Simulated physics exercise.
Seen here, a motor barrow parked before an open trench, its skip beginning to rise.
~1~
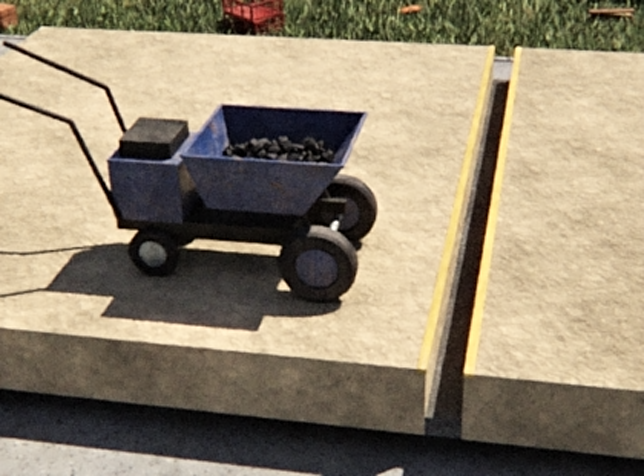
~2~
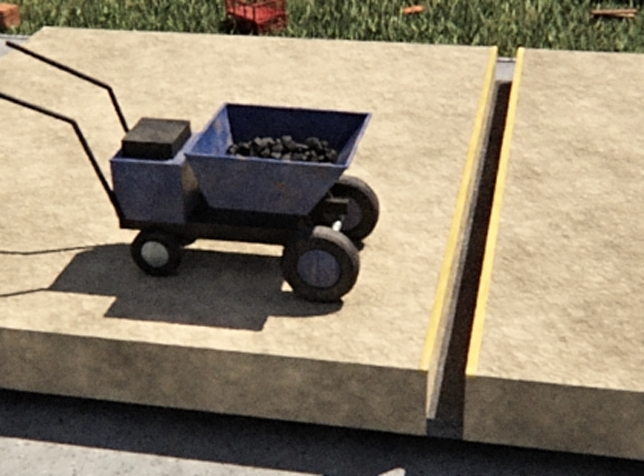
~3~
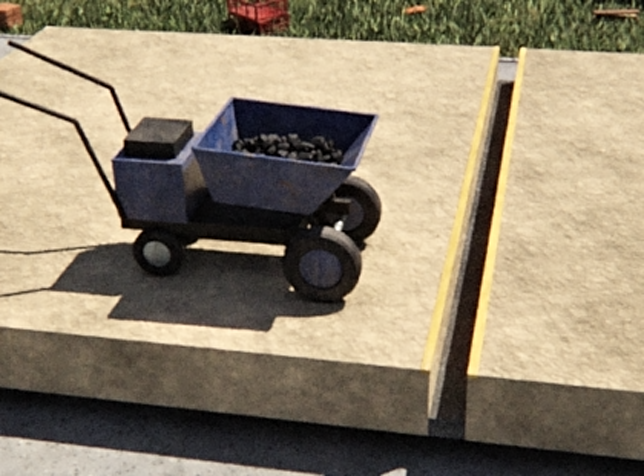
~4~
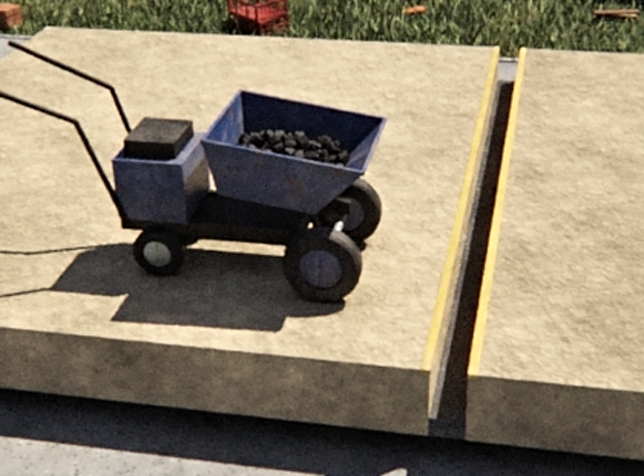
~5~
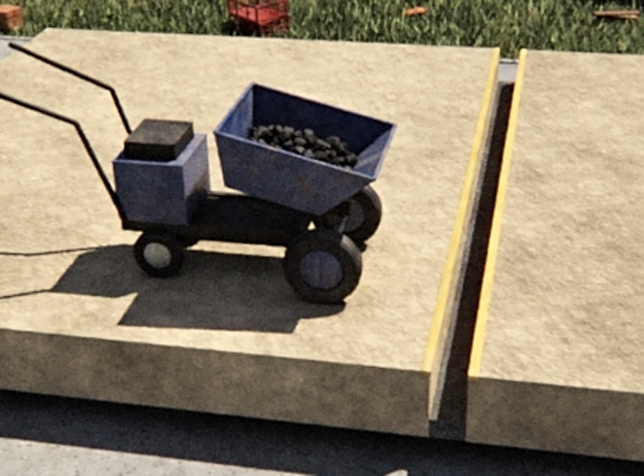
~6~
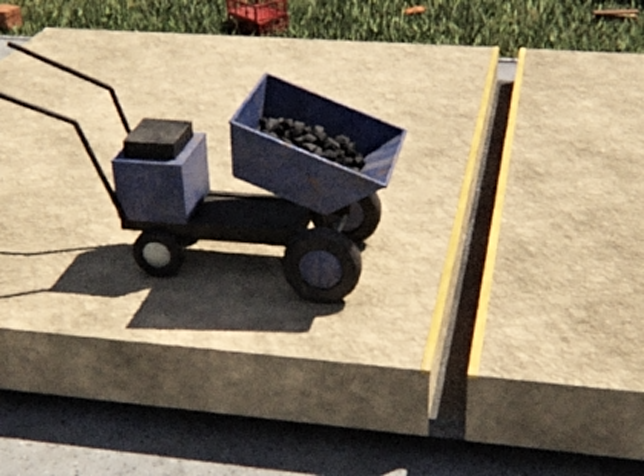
We see a small blue motor barrow holding dark lumps, standing on a pale slab left of a narrow, yellow-edged trench. Its skip starts out level, then rises at the back and tilts steadily toward the right, the lumps still inside.
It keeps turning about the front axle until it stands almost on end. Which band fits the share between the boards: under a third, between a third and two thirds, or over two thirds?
Between the edges lies more than two thirds of the load.
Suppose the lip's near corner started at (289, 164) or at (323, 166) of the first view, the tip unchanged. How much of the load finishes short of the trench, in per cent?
Near 50 % and 20 %.
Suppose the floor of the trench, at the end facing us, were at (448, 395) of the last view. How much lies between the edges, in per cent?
About 60 per cent.
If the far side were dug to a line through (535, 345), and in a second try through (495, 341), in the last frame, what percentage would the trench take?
The first gives 100 %, the second 100 %.
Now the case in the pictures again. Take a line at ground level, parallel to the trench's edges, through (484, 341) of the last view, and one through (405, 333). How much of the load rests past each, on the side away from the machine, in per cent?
Roughly 10 per cent, and 100 per cent.
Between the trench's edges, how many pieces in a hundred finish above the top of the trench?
Close to 5 per cent.
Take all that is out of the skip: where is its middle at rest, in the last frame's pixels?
Roughly at (468, 303).
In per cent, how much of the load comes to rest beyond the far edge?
It comes to 15 per cent or so.
Just after the last frame, skip tipped steeply; every one in the skip.
A moment on, skip tipped right over; the larger part in the skip; just a few short of the trench; roughly a quarter in or heaped over the trench; just a few beyond it.
Further on, skip tipped right over; about a tenth in the skip; just a few short of the trench; the larger part in or heaped over the trench; about a tenth beyond it.
When it is over, skip tipped right over; just a few short of the trench; the larger part in or heaped over the trench; about a tenth beyond it.
